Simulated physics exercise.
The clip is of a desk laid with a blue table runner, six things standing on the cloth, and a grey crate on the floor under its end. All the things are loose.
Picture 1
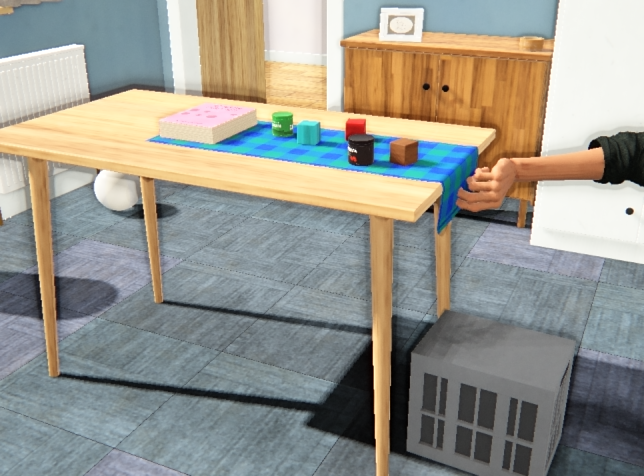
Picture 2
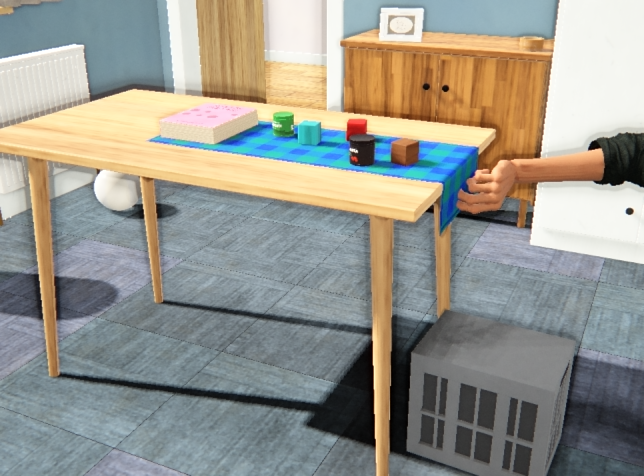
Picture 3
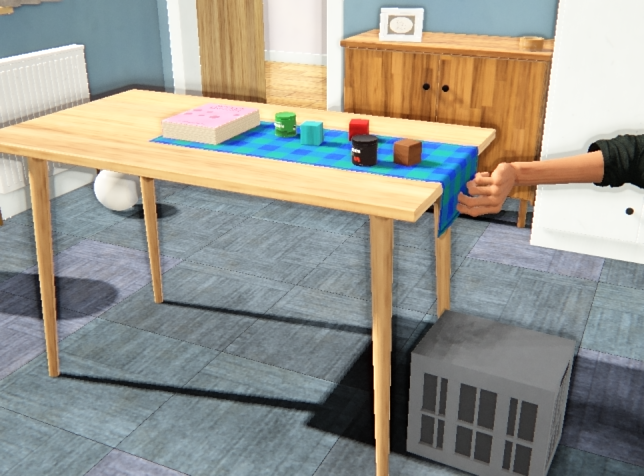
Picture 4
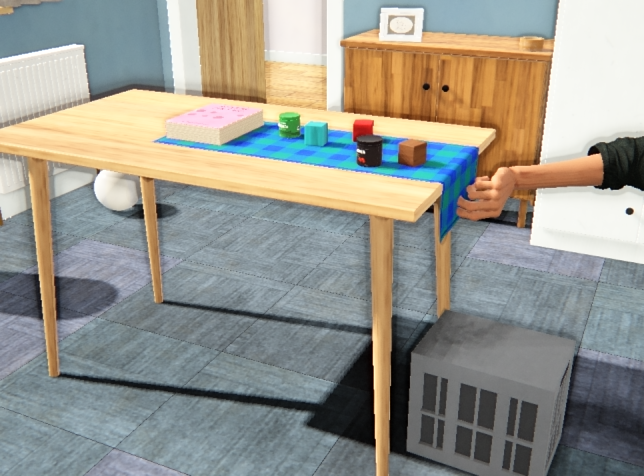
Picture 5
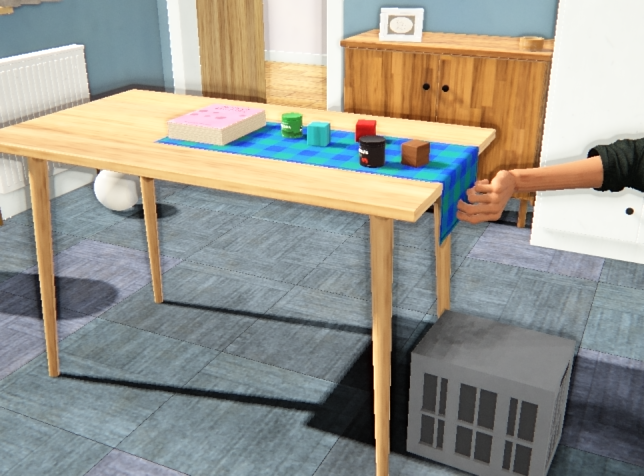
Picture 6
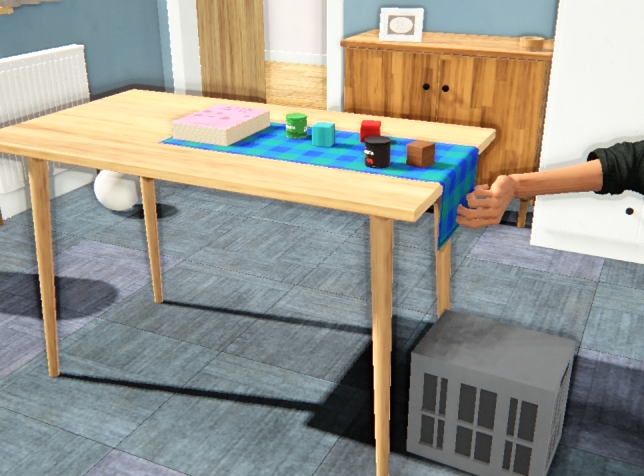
A hand slowly pulling a blue checked runner slightly down over a table's right end, the objects on it shifting right.
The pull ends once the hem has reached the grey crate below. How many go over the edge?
It carries off three.
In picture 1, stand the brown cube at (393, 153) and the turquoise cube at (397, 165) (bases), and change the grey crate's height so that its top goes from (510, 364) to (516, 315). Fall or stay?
The brown cube goes over; the turquoise cube comes down.
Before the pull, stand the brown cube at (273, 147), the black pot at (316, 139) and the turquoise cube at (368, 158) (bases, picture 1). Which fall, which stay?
The brown cube holds on, the black pot keeps its place on top, the turquoise cube goes over.
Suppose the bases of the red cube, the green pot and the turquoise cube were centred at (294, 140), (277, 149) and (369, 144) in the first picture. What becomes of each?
The red cube does not fall; the green pot holds on; the turquoise cube falls.
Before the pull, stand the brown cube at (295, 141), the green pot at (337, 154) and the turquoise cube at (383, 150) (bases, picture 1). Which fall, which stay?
The brown cube does not fall, the green pot drops off, the turquoise cube is carried off.
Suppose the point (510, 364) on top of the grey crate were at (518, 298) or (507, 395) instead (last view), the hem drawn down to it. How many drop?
In that case 1 and 4.
A little later, hem near (456, 280); brown cube gone.
Next, hem on the crate; brown cube, black pot and red cube gone.
When it is over, hem on the crate; brown cube, black pot and red cube gone. The answer is three.
